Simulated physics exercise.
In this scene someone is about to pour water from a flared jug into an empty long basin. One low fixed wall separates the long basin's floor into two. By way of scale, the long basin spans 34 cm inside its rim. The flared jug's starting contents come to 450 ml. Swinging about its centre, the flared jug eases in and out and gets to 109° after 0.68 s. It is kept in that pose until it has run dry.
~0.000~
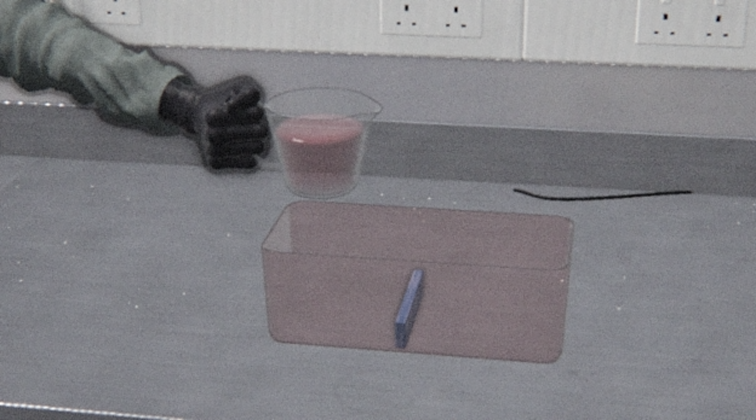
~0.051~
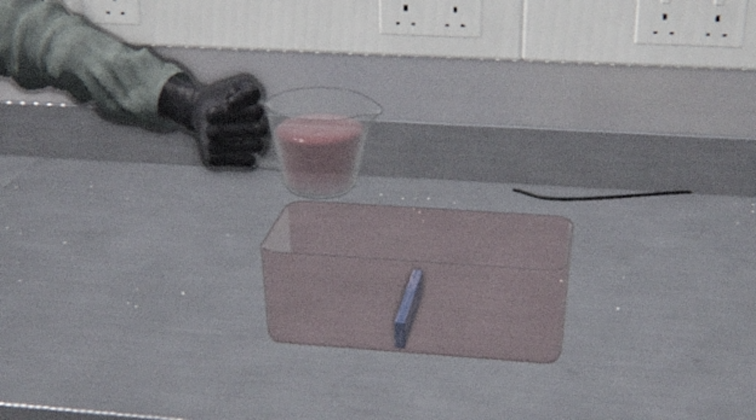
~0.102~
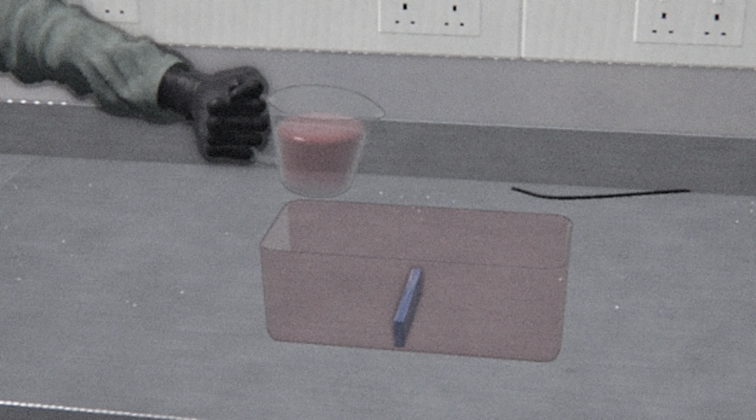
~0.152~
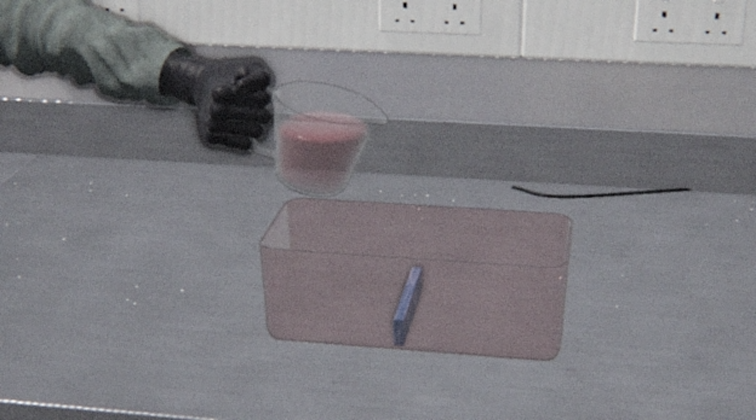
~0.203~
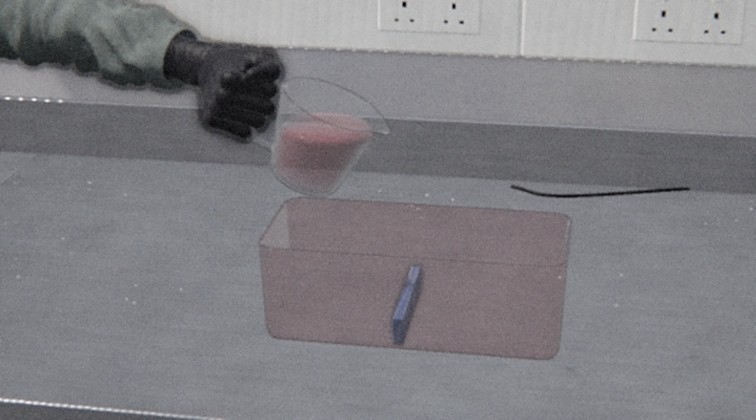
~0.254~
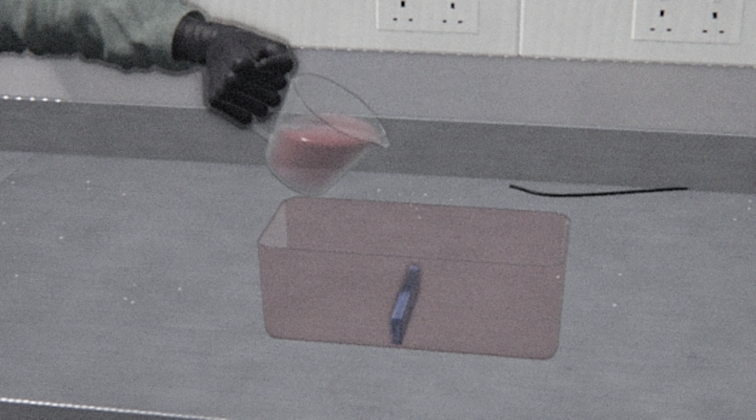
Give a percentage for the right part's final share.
My figure is 56 %.
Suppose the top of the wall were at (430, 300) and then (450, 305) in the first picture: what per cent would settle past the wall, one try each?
It comes to 25 per cent, and then 10 per cent.
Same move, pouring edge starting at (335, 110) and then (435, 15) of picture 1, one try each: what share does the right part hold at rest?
Respectively about 10 and 80 percent.
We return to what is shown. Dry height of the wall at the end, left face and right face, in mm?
Left roughly 24 mm; right roughly 24 mm.
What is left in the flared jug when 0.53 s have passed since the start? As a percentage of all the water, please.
Roughly 42 per cent.
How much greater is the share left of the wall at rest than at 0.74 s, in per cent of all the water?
Around 4 in a hundred.
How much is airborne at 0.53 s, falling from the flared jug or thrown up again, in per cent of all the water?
22 %.
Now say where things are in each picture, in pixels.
In the first frame, tilt 0°; pouring edge (383, 108); surface from (277, 123) to (366, 128); the long basin's rim runs from (275, 226) to (571, 245); the wall's top is at (410, 297).
In the second frame, tilt 2°; pouring edge (383, 110); surface from (277, 123) to (366, 128).
In the third frame, tilt 6°; pouring edge (385, 114); surface from (278, 121) to (367, 128).
In the fourth frame, tilt 13°; pouring edge (389, 121); surface from (280, 120) to (370, 128).
In the fifth frame, tilt 22°; pouring edge (391, 132); surface from (281, 123) to (376, 130).
In the sixth frame, tilt 33°; pouring edge (391, 145); surface from (276, 127) to (384, 135).
By 0.53 s the tilt is 97° and 41 per cent is still to pour, 8 is left of the wall and 28 right of it.
By 0.74 s the tilt is 109° and 3 per cent is still to pour, 39 is left of the wall and 55 right of it.
By 0.95 s the tilt is 109° and 0 per cent is still to pour, 44 is left of the wall and 56 right of it.
By 1.18 s the tilt is 109° and 0 per cent is still to pour, 44 is left of the wall and 56 right of it.
At rest 44 per cent lies left of the wall, 56 right of it and 0 outside.
